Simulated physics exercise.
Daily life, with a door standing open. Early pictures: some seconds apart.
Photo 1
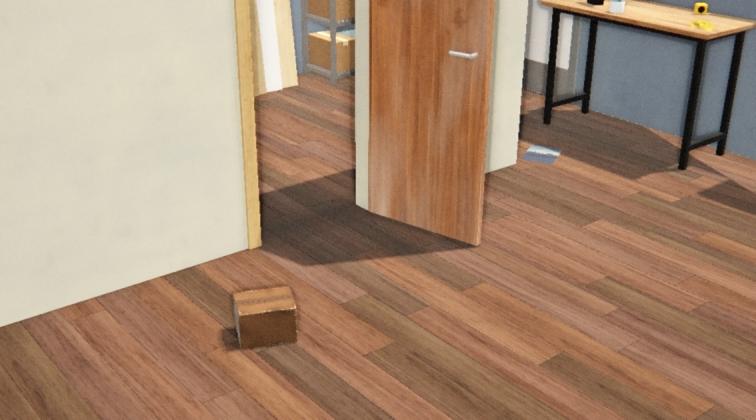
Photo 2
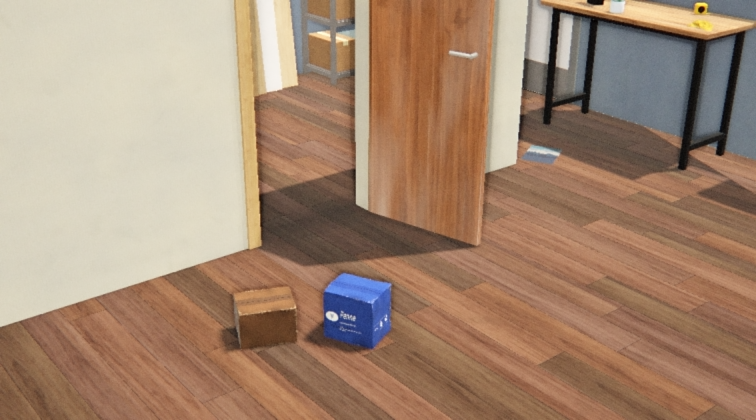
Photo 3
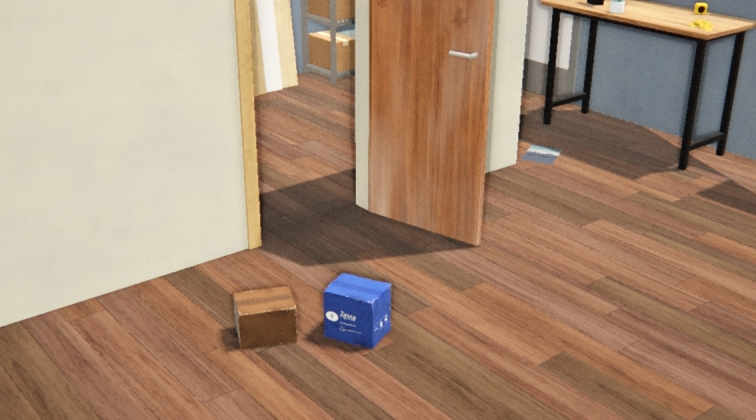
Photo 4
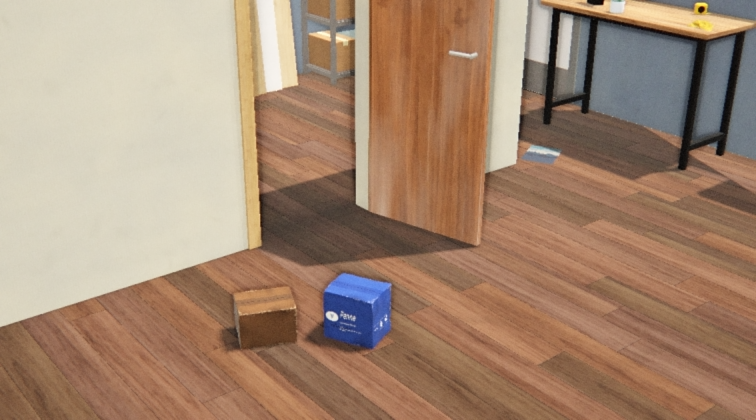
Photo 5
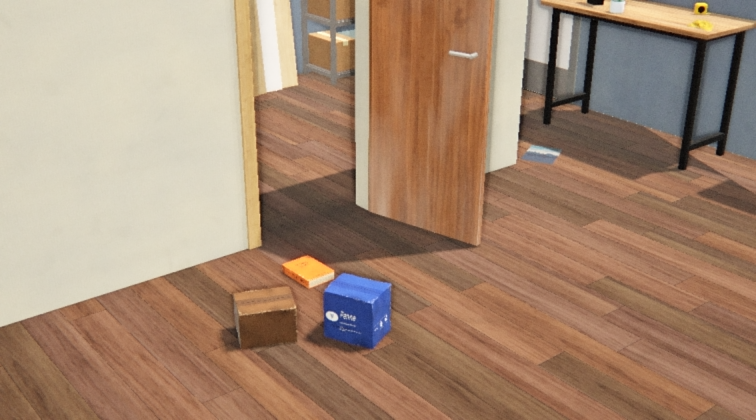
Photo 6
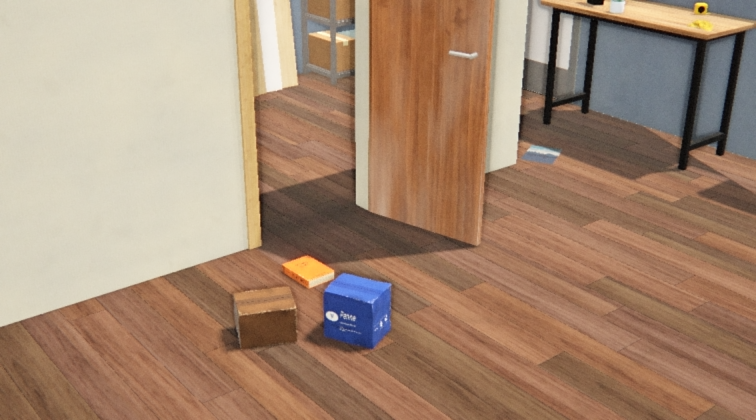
A wooden door stands wide open in a pale-walled room with a wood-plank floor, seen from a raised, steady viewpoint. A brown box sits on the floor at lower left, with a black-legged table against the grey wall at upper right. A blue box appears to the brown one's right, then an orange book appears behind them, while everything else stays still.
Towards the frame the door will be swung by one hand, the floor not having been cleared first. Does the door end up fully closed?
The push succeeds.
Then, 0.50 s on from there, door 85° open.
Then, 0.80 s on from there, door 59° open.
Then, 1.10 s on from there, door 32° open.
Then, 1.30 s on from there, door 14° open; orange book shifted a little near (304, 273).
In the end, door 0° open; all 3 unmoved. At the end, from the last picture's camera, orange book near (304, 273).
